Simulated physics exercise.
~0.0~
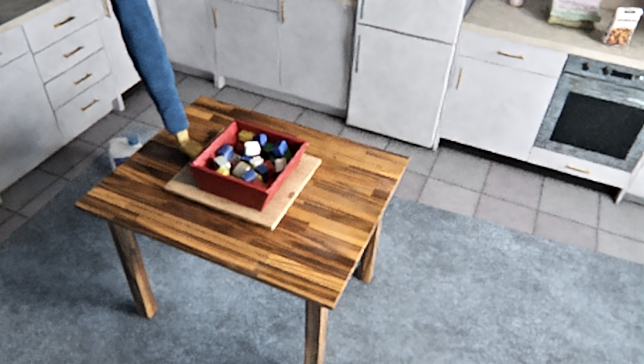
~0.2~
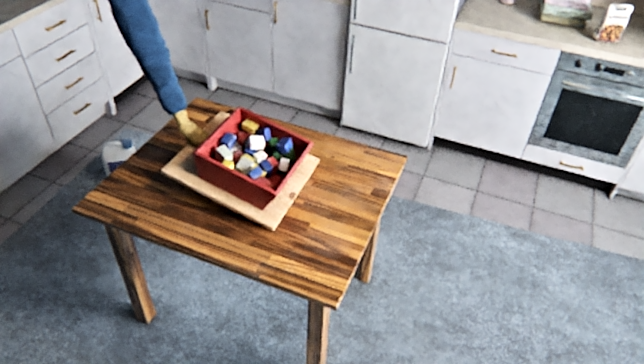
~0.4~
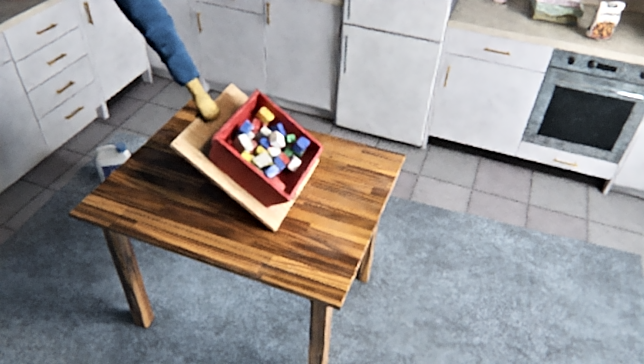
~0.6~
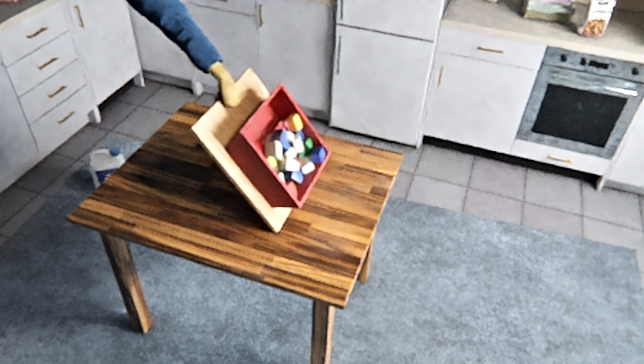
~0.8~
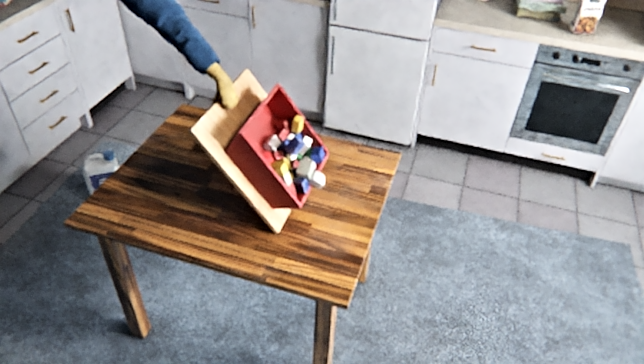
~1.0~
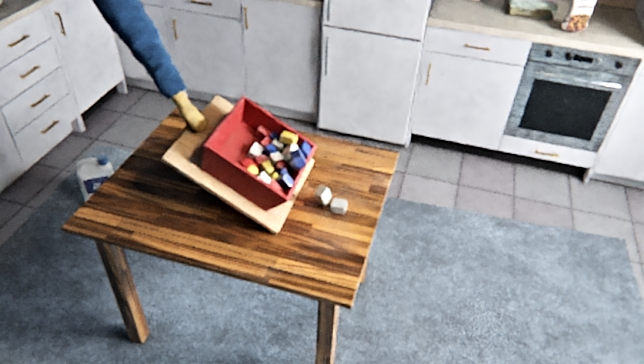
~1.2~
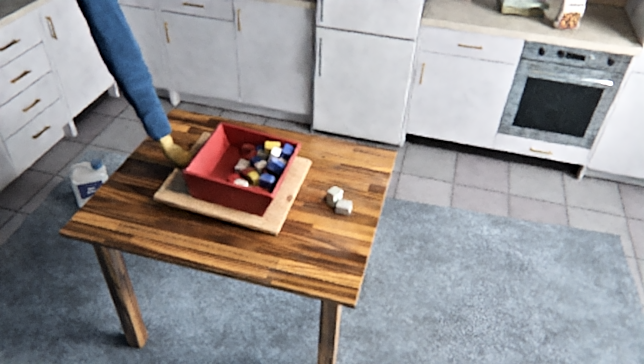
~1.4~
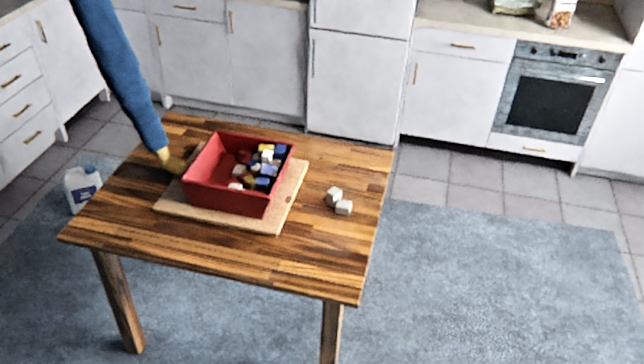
An arm in a blue sleeve and yellow glove reaches over a wooden table in a white kitchen, seen from above as the view drifts slightly sideways. On the table, a red tote of colourful toy bricks sits on a pale board, with a grey-blue rug below and an oven to the right. The hand raises the board's left side, tilting board and tote steeply to the right. The bricks slide towards the low side, and a couple spill over the edge. The hand lowers the board flat again, leaving two pale bricks on the tabletop and the rest inside.
